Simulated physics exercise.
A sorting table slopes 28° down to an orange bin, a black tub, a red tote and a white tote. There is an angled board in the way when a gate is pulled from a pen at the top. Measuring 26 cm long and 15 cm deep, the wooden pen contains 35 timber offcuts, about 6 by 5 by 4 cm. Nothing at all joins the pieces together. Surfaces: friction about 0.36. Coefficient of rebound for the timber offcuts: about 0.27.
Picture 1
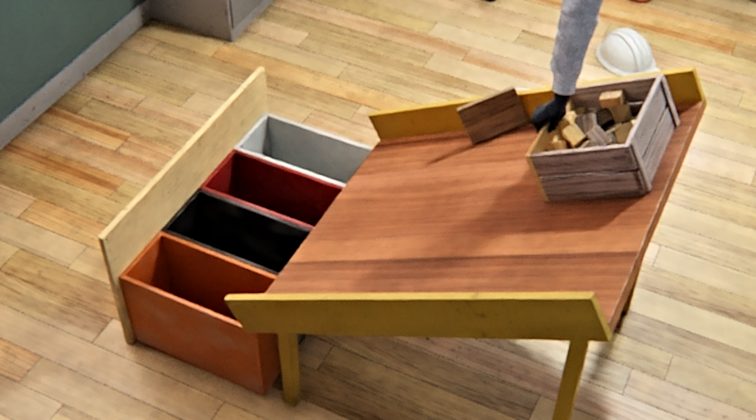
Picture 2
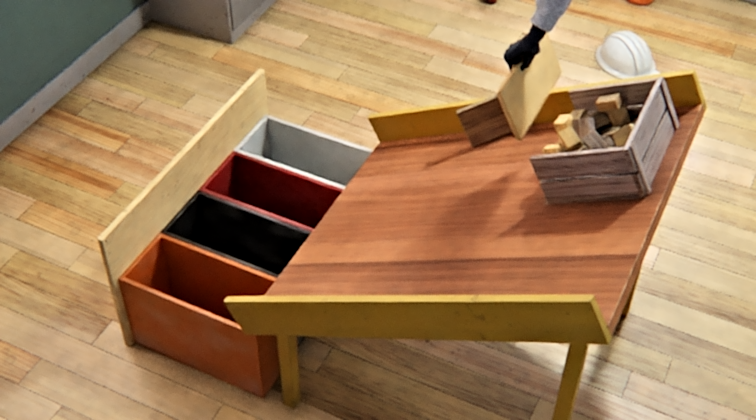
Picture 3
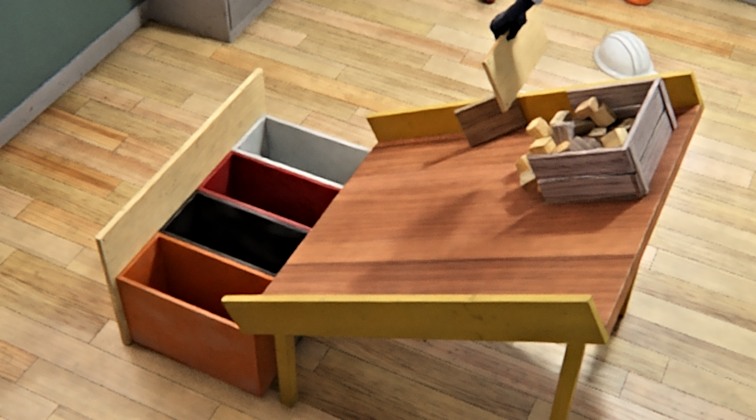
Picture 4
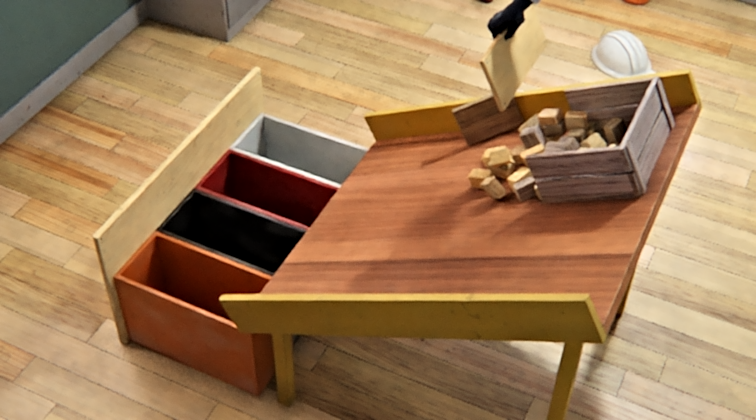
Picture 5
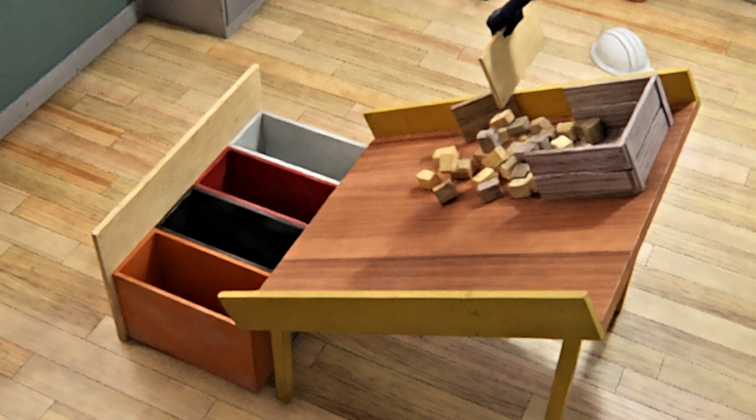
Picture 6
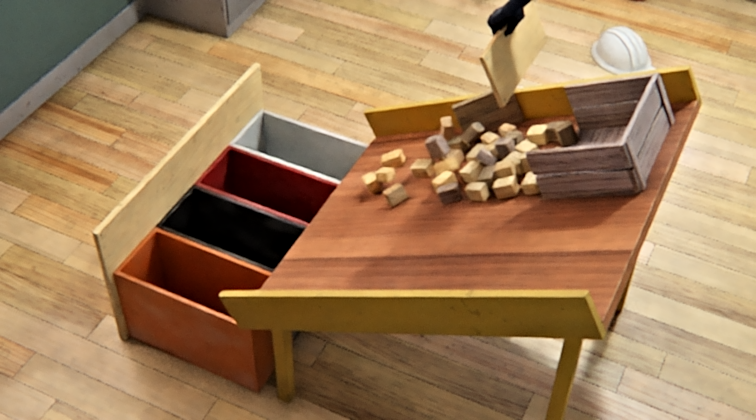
A black-gloved hand lifts a light wooden panel from the open side of a weathered crate, and small wooden blocks tumble out and spread leftward down a tilted brown tabletop, past a short angled board. Seen from above in a room with plank flooring, the table has yellow edge boards. Orange, black, red and white bins line its left side, and a white hard hat sits behind.
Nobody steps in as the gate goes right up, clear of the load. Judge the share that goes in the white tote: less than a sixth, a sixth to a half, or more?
Expected outcome: One sixth up to half.
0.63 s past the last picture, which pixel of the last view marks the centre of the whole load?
I'd put the middle close to (278, 202) in the last view.
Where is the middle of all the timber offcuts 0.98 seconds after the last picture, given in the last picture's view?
Estimated centre in the last picture: (257, 219).
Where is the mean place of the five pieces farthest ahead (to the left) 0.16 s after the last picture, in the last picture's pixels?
I'd put their middle close to (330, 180).
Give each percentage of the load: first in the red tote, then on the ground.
Close to 60 and 0 percent respectively.
Then, 0.16 s after the last picture, 1 in the red tote, 1 in the white tote, 32 on the slope and 1 in the air.
Then, 0.35 s after the last picture, 3 in the red tote, 4 in the white tote, 24 on the slope and 4 in the air.
Then, 0.63 s after the last picture, 17 in the red tote, 9 in the white tote, 3 on the slope and 6 in the air.
Outcome (0.98 s after the last picture), 21 in the red tote and 14 in the white tote. Asked share, 14 of 35, 40 per cent.
